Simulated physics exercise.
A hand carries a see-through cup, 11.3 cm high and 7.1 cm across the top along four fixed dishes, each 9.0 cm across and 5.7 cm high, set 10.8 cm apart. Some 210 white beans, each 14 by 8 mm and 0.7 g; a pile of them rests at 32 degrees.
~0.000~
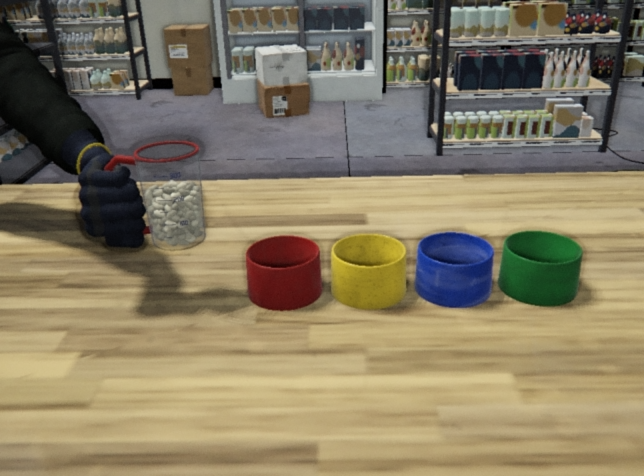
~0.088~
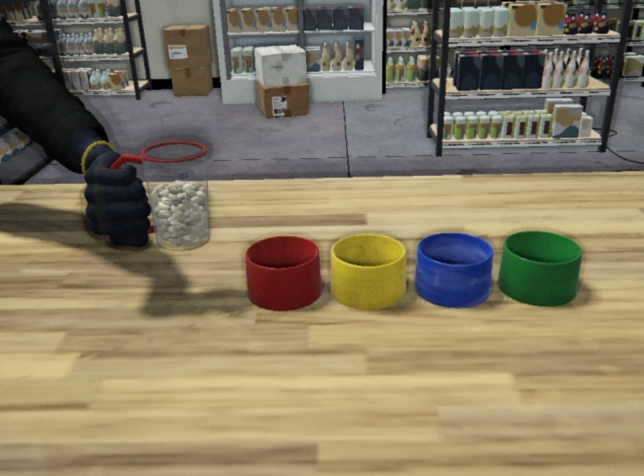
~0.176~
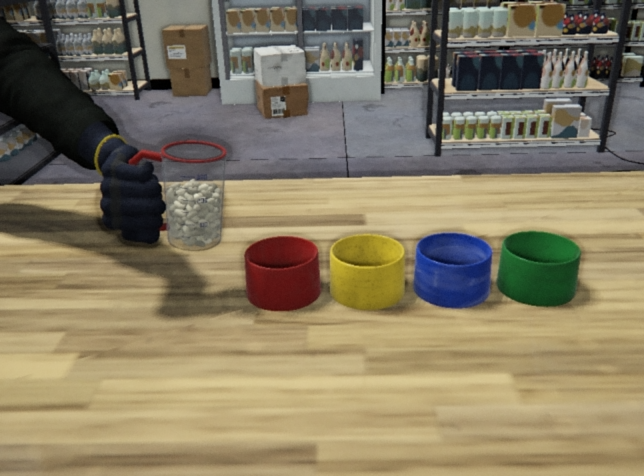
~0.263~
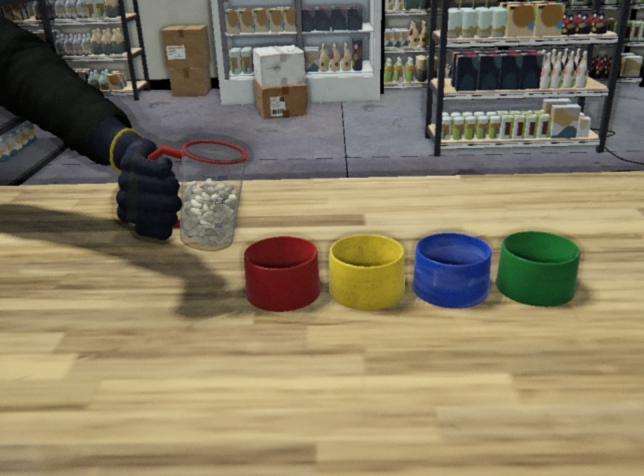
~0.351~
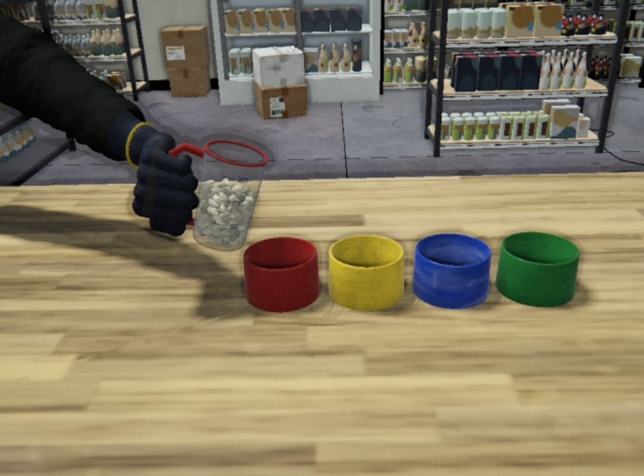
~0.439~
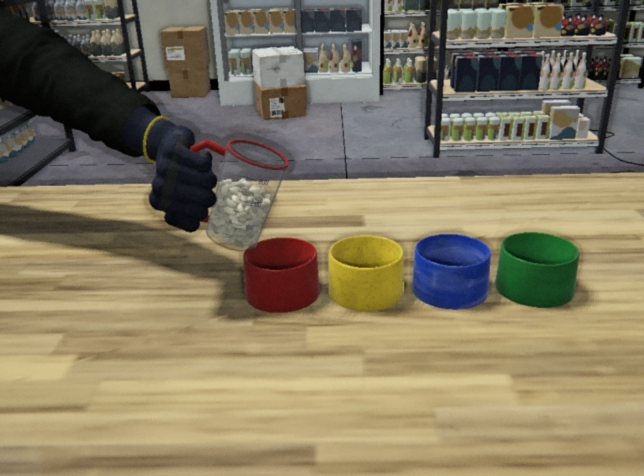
A dark-gloved hand carried a clear cup of small white beans rightward over a wooden counter, gradually tilting it toward the red dish at the left of a row with yellow, blue and green ones.
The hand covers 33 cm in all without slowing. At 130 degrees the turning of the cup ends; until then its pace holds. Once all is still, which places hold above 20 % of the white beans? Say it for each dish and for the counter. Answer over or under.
Red under, blue over, green under, yellow under, counter over.
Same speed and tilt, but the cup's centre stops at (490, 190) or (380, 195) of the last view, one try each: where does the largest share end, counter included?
The winner: Green; blue.
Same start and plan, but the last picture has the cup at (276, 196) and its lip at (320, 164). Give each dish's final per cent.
Red 0; blue 50; green 10; yellow 0.
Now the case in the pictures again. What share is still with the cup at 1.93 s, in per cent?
About 95 per cent.
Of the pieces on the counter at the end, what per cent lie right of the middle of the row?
Some 100 per cent.
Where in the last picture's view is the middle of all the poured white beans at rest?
At about (470, 283).
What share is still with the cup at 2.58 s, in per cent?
Roughly 0 per cent.
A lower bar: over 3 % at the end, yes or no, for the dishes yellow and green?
Yellow no, green yes.
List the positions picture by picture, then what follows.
The first frame shows cup at (173, 197), tilt 0 degrees, lip at (197, 151), moved 0.0 cm; middle of the pieces at (174, 216); red dish at (283, 252); yellow dish at (369, 250); blue dish at (455, 248); green dish at (543, 247).
The second frame shows cup at (179, 197), tilt 2 degrees, lip at (205, 152), moved 0.8 cm; middle of the pieces at (179, 216).
The third frame shows cup at (194, 197), tilt 7 degrees, lip at (225, 154), moved 2.7 cm; middle of the pieces at (192, 216).
The fourth frame shows cup at (211, 197), tilt 11 degrees, lip at (246, 157), moved 4.8 cm; middle of the pieces at (207, 215).
The fifth frame shows cup at (228, 197), tilt 16 degrees, lip at (267, 161), moved 6.9 cm; middle of the pieces at (221, 215).
The sixth frame shows cup at (245, 197), tilt 21 degrees, lip at (288, 164), moved 8.9 cm; middle of the pieces at (236, 214); red dish at (280, 254); yellow dish at (366, 252); blue dish at (453, 250); green dish at (540, 248). Its pace works out near 55 degrees a second; the hand travels 24 cm a second.
After 1.34 s, tilt 72 degrees; cup holds 100 %.
Then, at 1.93 s, tilt 105 degrees; cup holds 95 %.
Then, at 2.58 s, tilt 130 degrees; cup holds 0 %, blue 55 %, green 10 %.
By 3.6 s all is still; red 0 %, blue 55 %, green 10 %, yellow 0 %, counter 35 %.
